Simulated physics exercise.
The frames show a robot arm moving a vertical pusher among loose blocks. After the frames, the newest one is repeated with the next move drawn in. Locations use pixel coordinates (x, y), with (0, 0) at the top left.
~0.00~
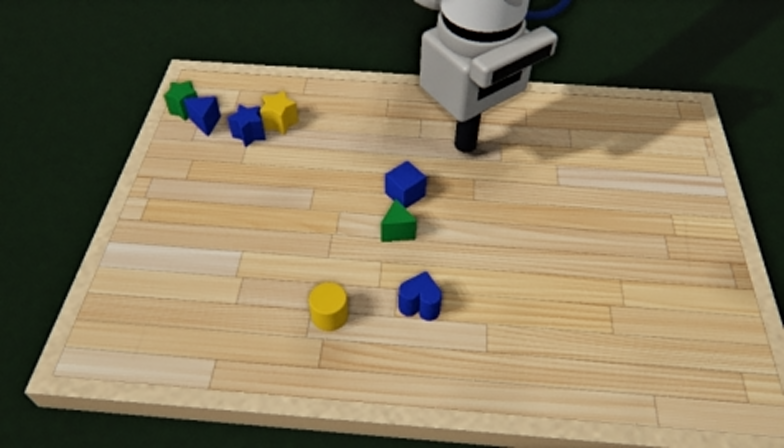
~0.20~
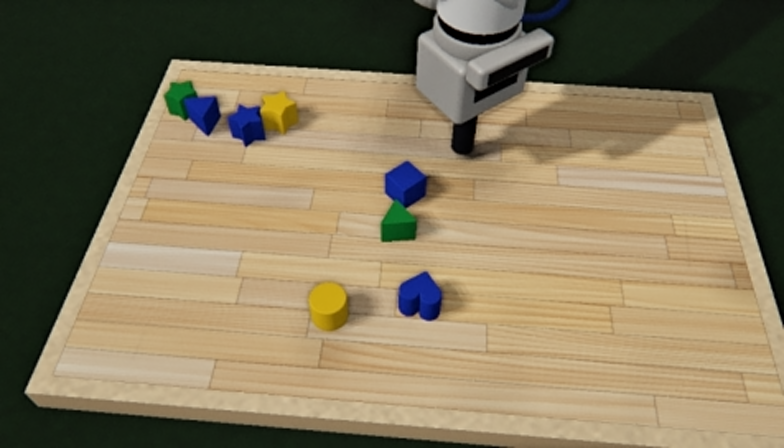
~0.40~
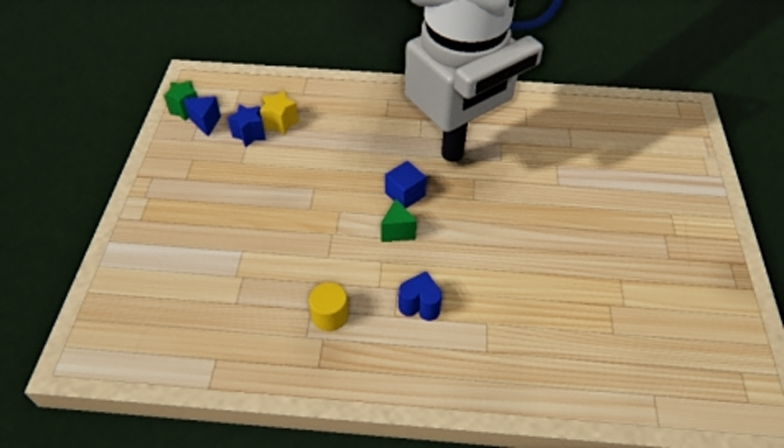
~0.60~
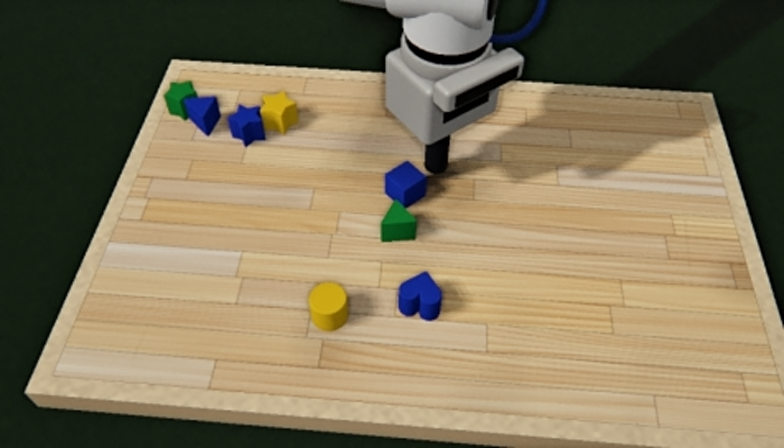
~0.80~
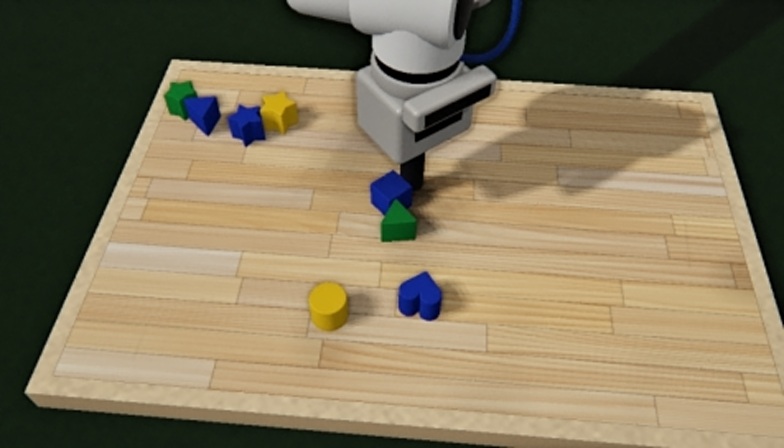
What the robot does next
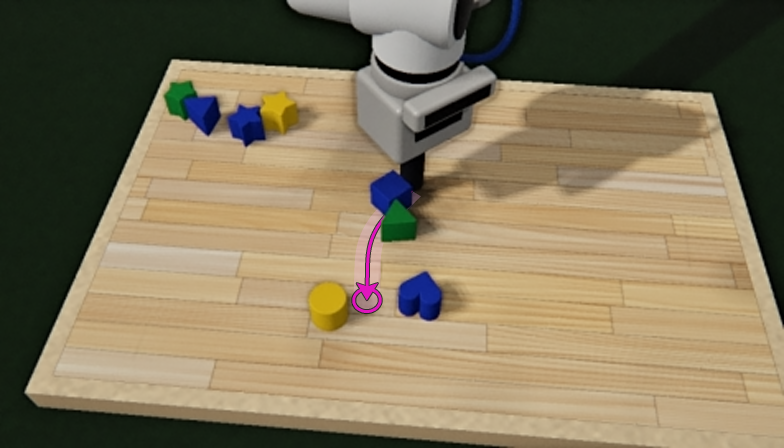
A grey robot arm with a black vertical pusher reaches over the far side of a pale wooden board, seen from above at an angle by a still camera. A green block, two blue ones and a yellow star sit at upper left, with a blue block, green triangle, yellow cylinder and blue heart nearer the middle. The pusher slides left and nearer, then nudges the blue block slightly toward the lower left.
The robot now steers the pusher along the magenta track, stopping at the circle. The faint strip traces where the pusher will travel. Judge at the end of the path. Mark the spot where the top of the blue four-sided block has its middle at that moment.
The point I'd pick in the picture is (343, 214).
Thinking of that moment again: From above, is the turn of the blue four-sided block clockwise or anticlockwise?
The block spins clockwise.
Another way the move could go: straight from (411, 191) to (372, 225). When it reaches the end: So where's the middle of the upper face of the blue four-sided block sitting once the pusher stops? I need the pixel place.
Final place: (344, 214).
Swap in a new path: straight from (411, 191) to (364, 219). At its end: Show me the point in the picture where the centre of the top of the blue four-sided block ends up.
Its top middle: (343, 216).
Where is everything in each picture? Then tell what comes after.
In the first picture, tip of the pusher (465, 145), middles of tops, yellow round block (328, 297), blue four-sided block (406, 175), green triangular block (398, 214).
In the second picture, pusher (462, 147), nothing pushed.
In the third picture, pusher (452, 154), nothing pushed.
In the fourth picture, pusher (436, 166), nothing pushed.
In the fifth picture, pusher (412, 183), yellow round block (328, 297), blue four-sided block (391, 185), green triangular block (398, 214).
The line goes from (411, 191) through (383, 220) and (368, 257) to (367, 300).
On the path given first. One third of the way, pusher (383, 212); blue four-sided block (355, 208), turned 30° clockwise; green triangular block (398, 223), turned 25° anticlockwise.
Two thirds of the way, pusher (368, 250); blue four-sided block (343, 215), turned 50° clockwise; green triangular block (397, 237), turned 115° anticlockwise.
At the end, pusher (367, 293); yellow round block unmoved; blue four-sided block (343, 215), turned 50° clockwise; green triangular block (397, 237), turned 120° anticlockwise.
